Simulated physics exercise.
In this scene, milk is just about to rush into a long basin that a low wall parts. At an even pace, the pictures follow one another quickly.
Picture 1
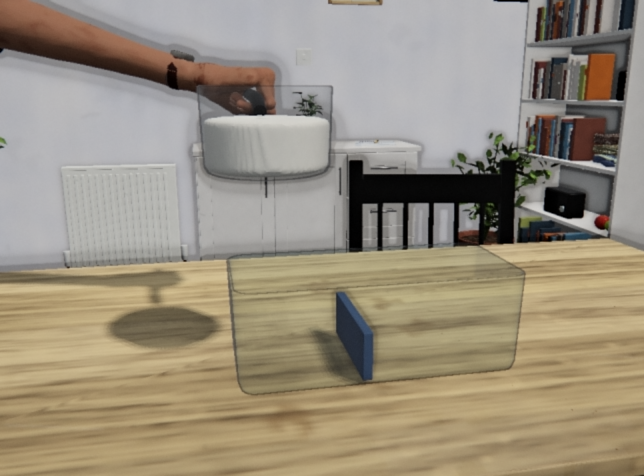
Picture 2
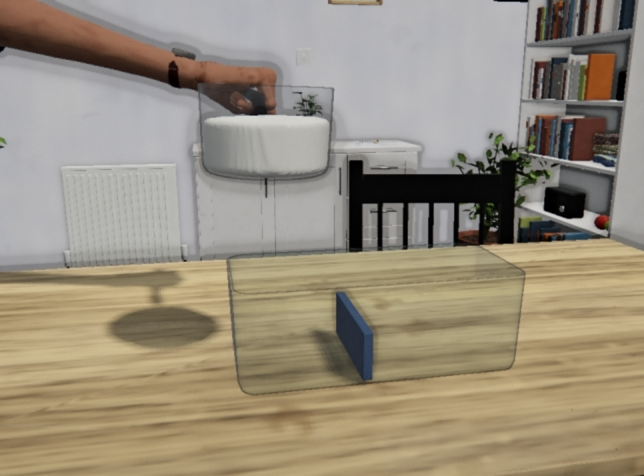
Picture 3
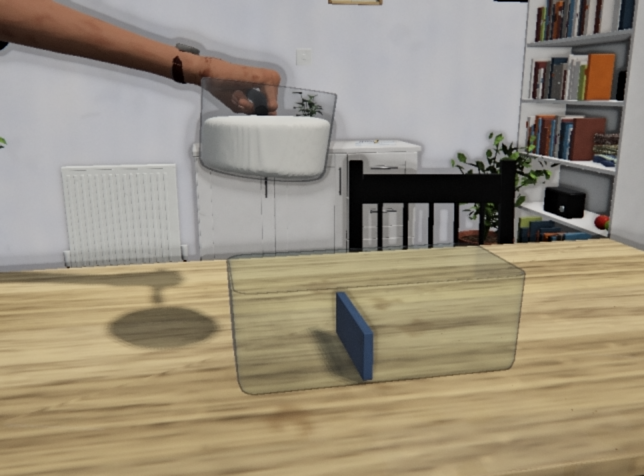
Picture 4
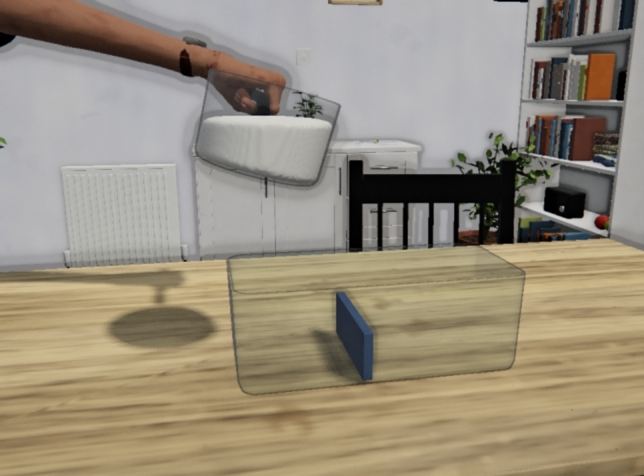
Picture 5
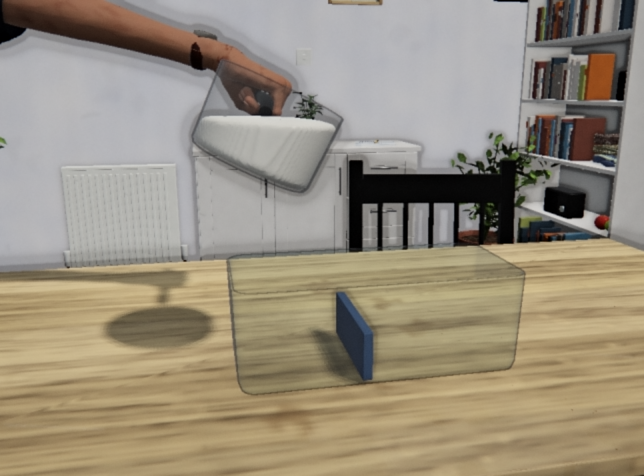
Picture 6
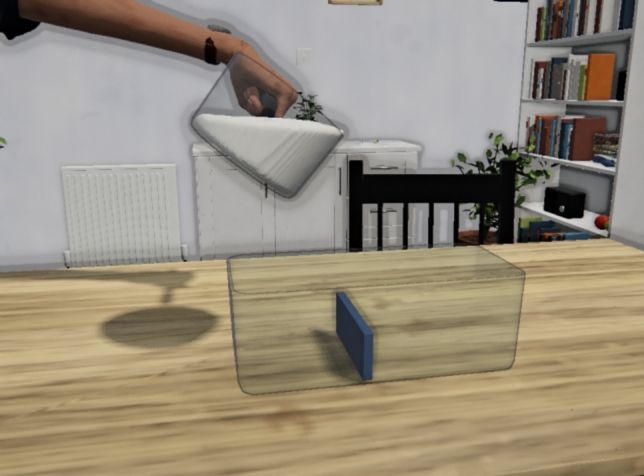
A hand tilts a clear container of white liquid rightward above a long transparent basin.
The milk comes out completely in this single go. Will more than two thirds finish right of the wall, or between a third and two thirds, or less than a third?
Right of the wall there will be more than two thirds.
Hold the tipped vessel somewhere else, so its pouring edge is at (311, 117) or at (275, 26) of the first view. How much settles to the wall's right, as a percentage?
Roughly 60 per cent, then roughly 35 per cent.
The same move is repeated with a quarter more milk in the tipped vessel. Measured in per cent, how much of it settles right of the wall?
Close to 90 per cent.
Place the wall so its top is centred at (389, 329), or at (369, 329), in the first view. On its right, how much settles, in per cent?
About 40 % for the first and about 80 % for the second.
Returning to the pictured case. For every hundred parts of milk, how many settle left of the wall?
About 5 per cent.
A moment on, the tilt is 88° and 48 per cent is still to pour, 0 is left of the wall and 12 right of it.
Next, the tilt is 95° and 18 per cent is still to pour, 1 is left of the wall and 68 right of it.
Then the tilt is 95° and 6 per cent is still to pour, 3 is left of the wall and 85 right of it.
Later the tilt is 95° and 2 per cent is still to pour, 4 is left of the wall and 92 right of it.
In the end 7 per cent lies left of the wall, 92 right of it and 1 outside.
